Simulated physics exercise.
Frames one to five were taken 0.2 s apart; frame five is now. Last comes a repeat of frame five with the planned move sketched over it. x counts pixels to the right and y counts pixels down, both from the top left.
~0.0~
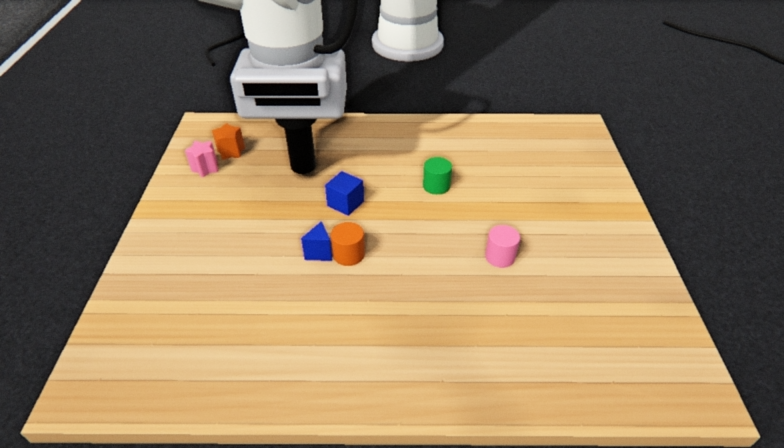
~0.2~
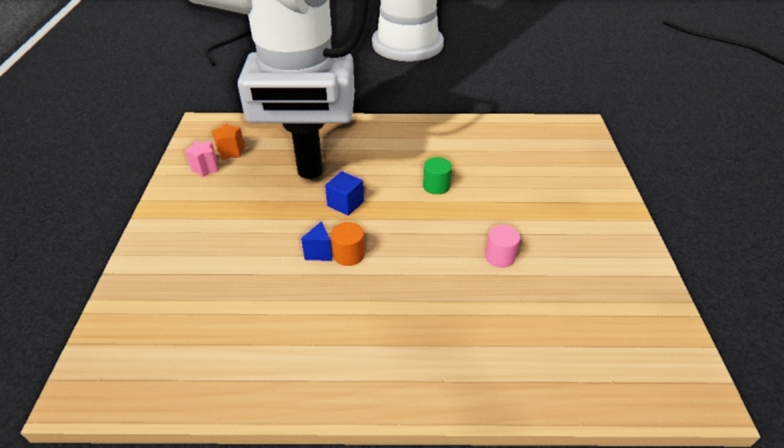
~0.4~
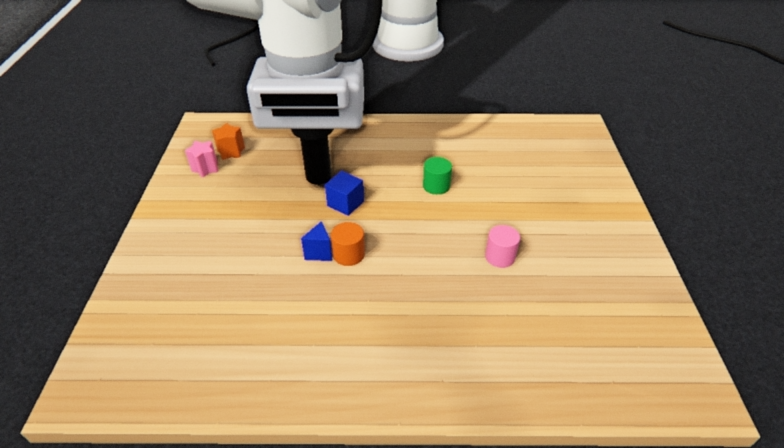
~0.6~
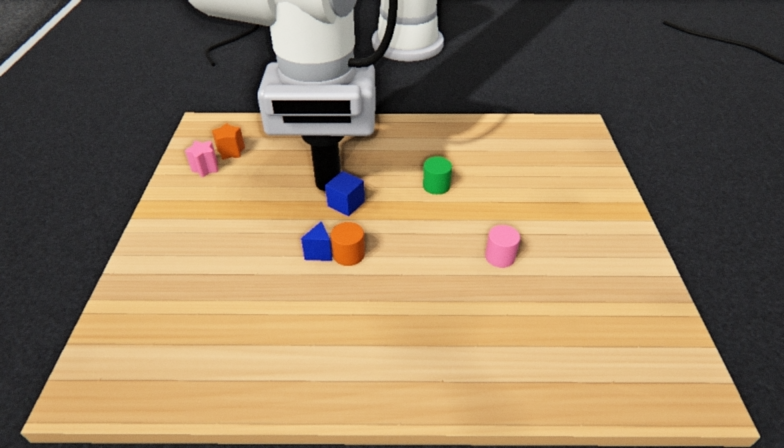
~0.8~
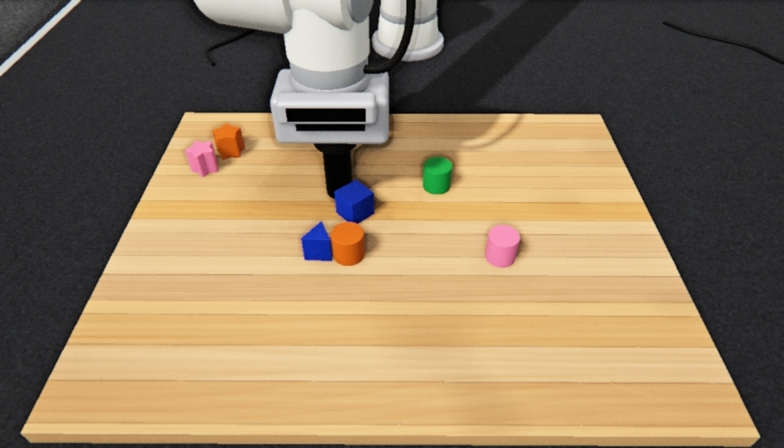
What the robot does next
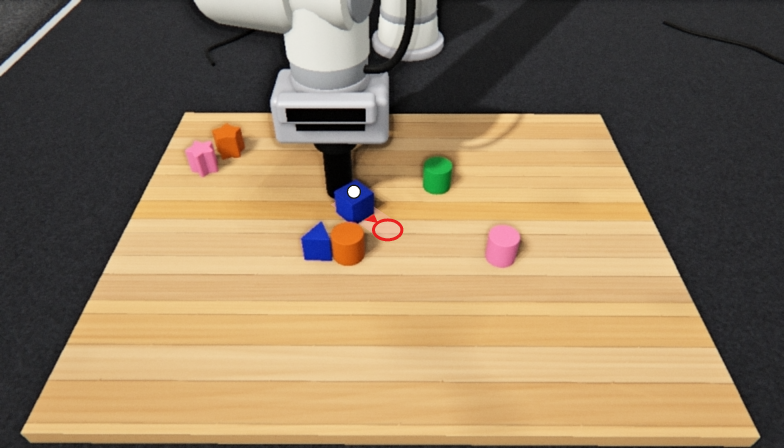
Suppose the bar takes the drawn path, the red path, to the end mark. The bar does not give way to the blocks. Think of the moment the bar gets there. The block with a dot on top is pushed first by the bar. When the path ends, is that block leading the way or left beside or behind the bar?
My prediction: In front.
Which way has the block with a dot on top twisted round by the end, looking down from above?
The block with a dot on top rotates clockwise.
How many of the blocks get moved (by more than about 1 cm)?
Moved: 1.
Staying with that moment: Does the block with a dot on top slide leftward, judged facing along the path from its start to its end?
I believe not.
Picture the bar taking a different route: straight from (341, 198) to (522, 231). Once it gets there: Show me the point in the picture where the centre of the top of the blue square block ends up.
For the centre of its top, I'd go with (369, 202).
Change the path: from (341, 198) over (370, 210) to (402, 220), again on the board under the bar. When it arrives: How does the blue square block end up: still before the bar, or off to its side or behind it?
The blue square block slips off.
The line goes in a line from (341, 198) to (388, 230); the dot is on the blue square block.
The first path, step by step. Halfway along, bar (364, 207); blue square block (373, 211), turned 30° clockwise.
At the end, bar (388, 223); orange circular block unmoved; blue square block (390, 230), turned 55° clockwise.
